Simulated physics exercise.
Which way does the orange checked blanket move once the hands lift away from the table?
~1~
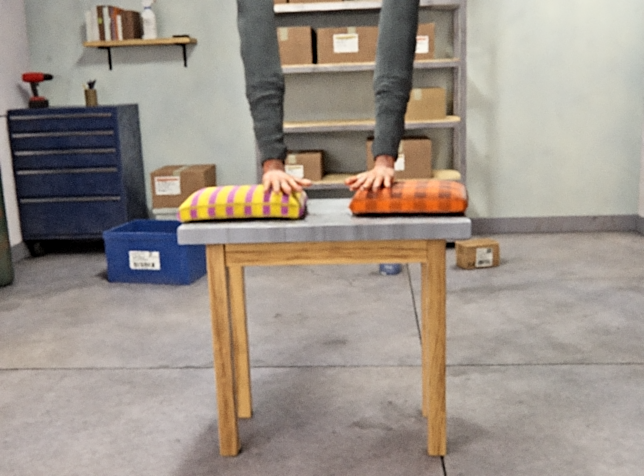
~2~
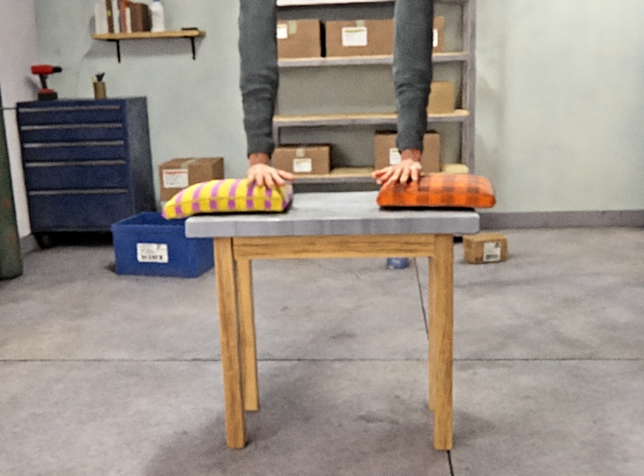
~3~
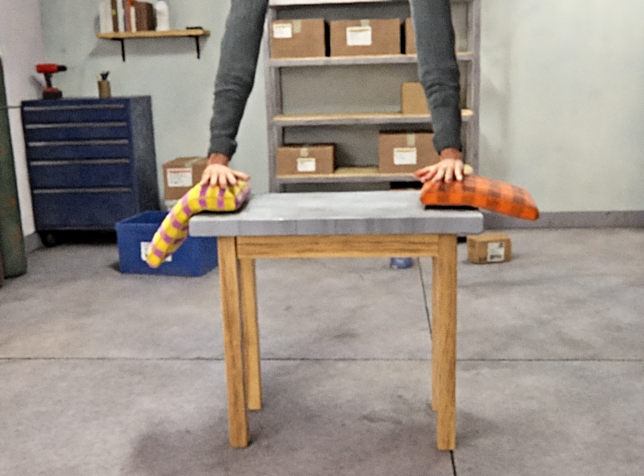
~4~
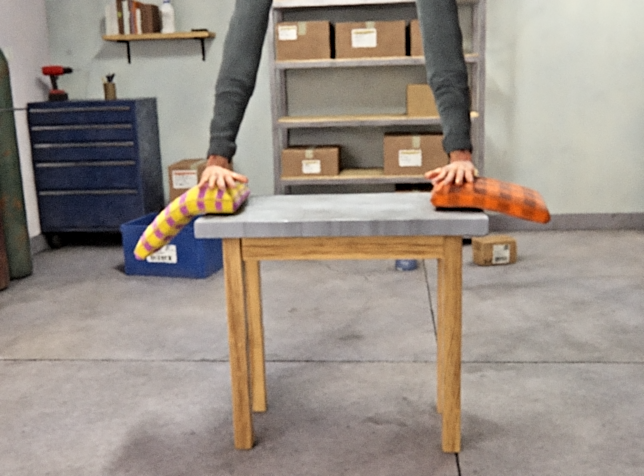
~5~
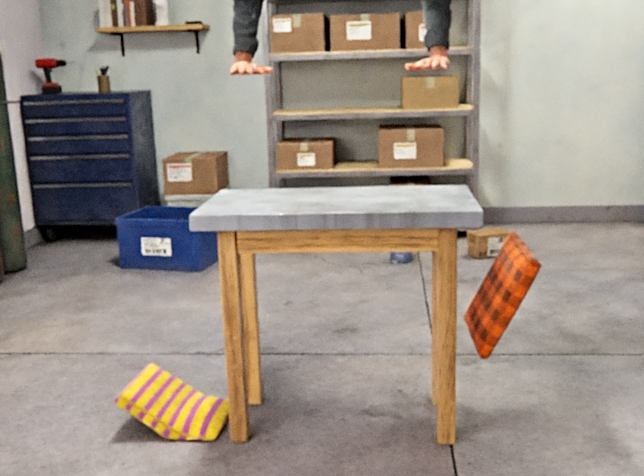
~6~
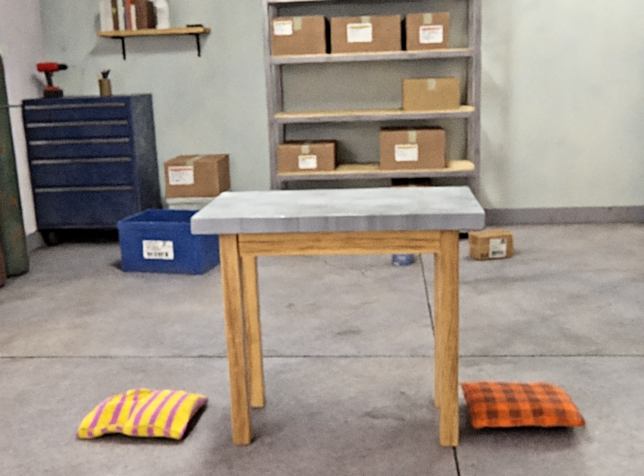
It moves down, dropping off the right end of the table to the floor.
A person in dark grey sleeves, seen from the front by a slightly swaying camera, presses a hand on each of two folded blankets on a grey-topped wooden table in a storeroom. The striped yellow and pink one is on the left and the checked orange one on the right, with a blue tool cabinet and shelves of boxes behind. The hands slide them apart until both stick out past the ends, the yellow one drooping steeply. The hands then lift away, and the yellow blanket reaches the floor while the orange one is still falling. Finally, both lie on the floor beside the bare table.
